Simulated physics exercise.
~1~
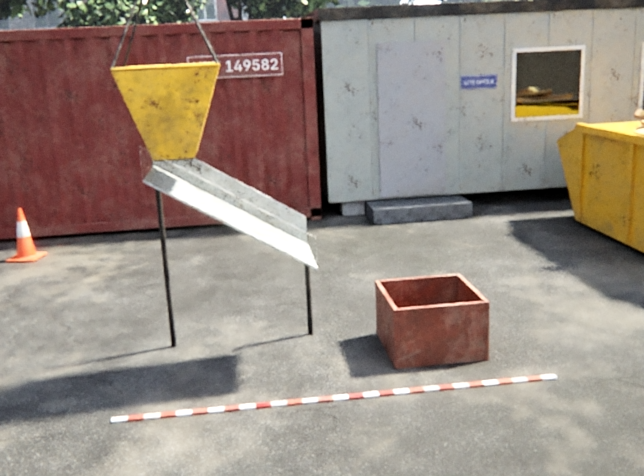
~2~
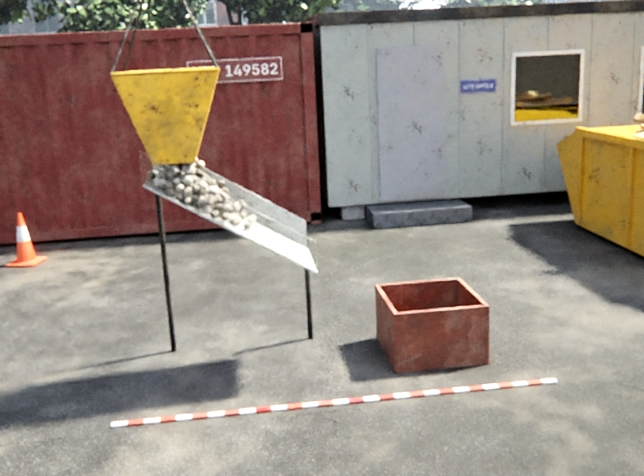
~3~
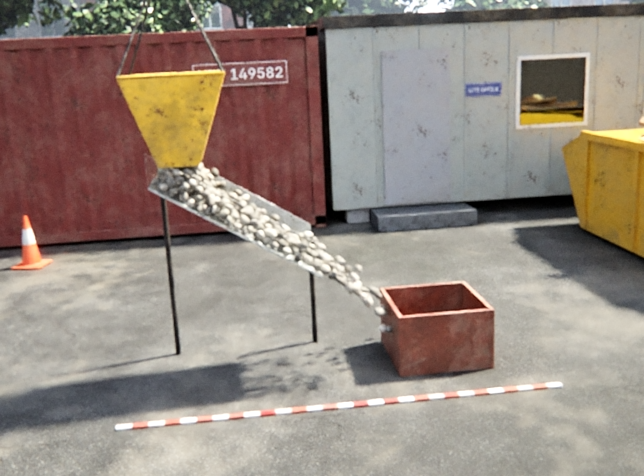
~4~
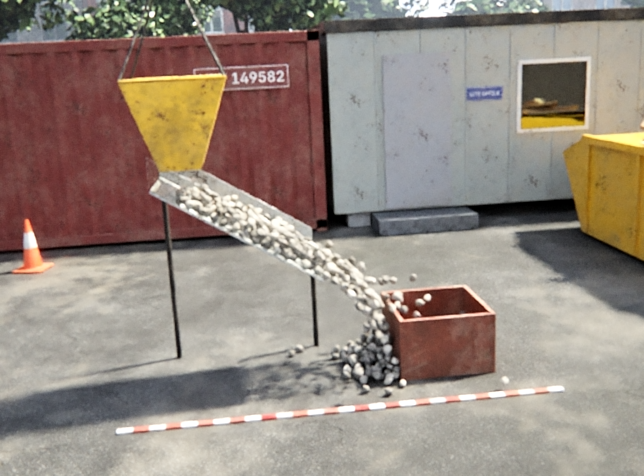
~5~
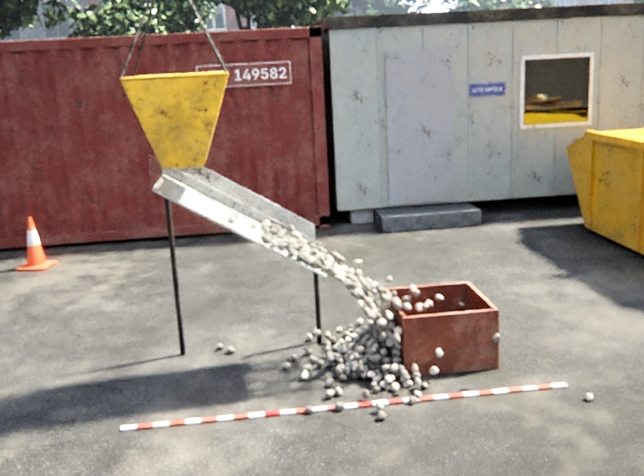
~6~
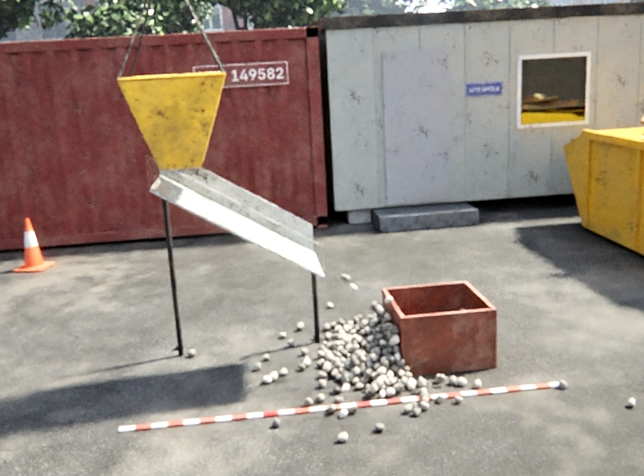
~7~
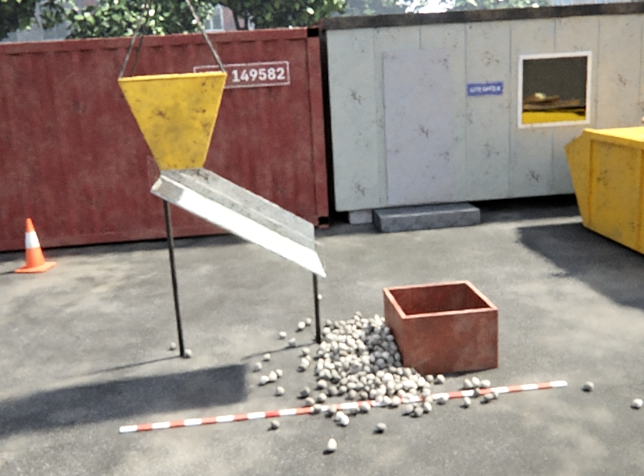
Pale rounded stones drop from a hanging yellow skip onto a sloping steel chute and slide down to the right toward a reddish open bin. Most fall short and heap against its left side, a few enter it, and others scatter across the ground around the striped staff.
